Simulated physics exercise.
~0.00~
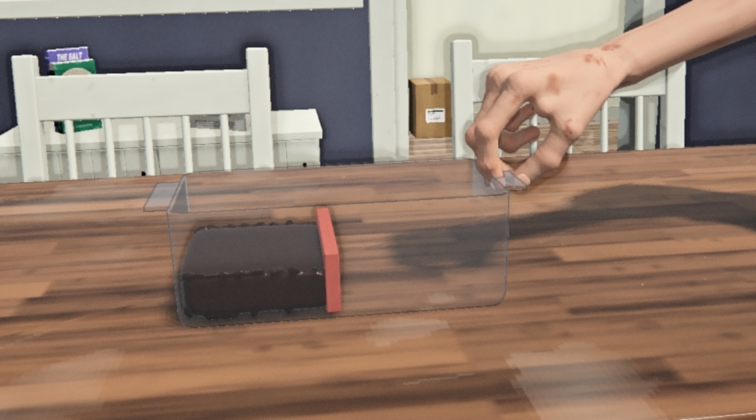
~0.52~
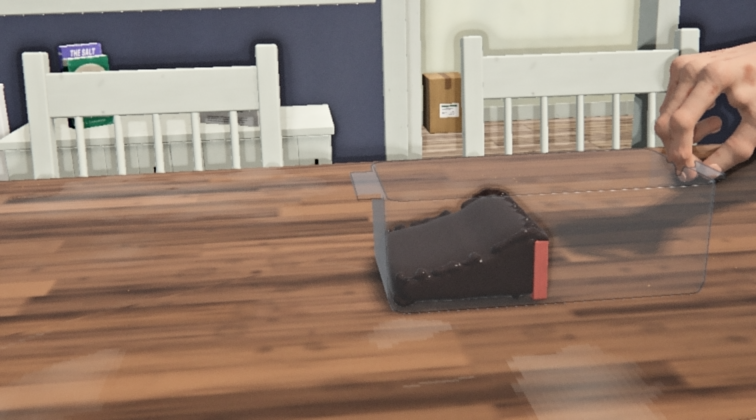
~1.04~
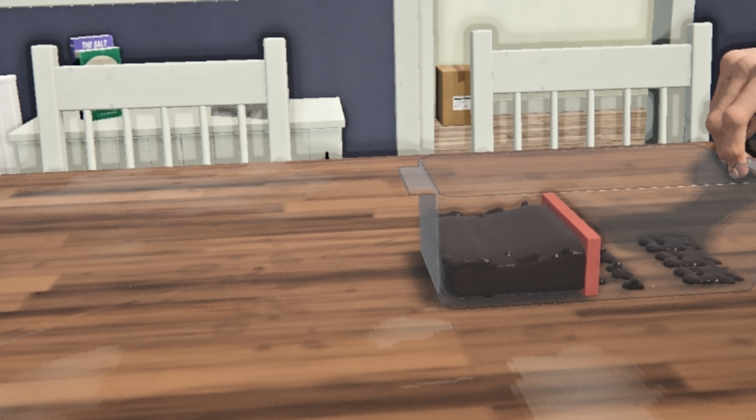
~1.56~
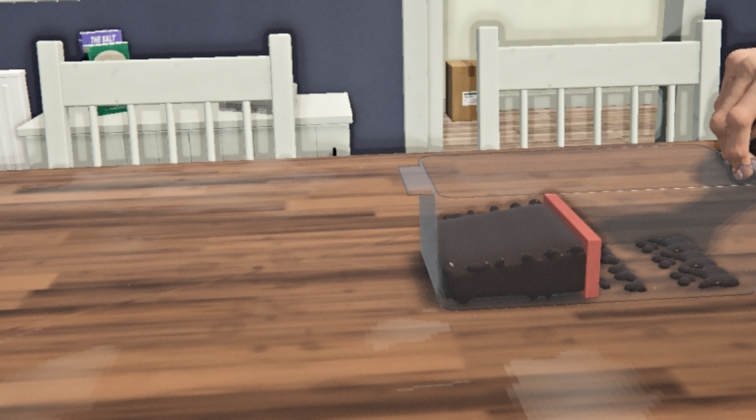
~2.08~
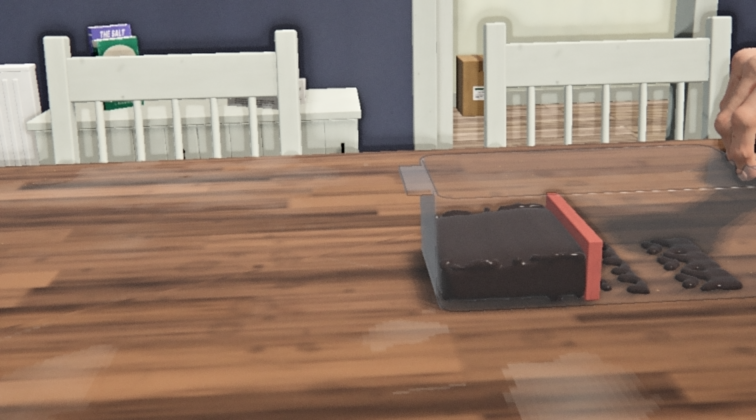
A hand pulls a clear box right, and some dark coffee spills past its red divider.
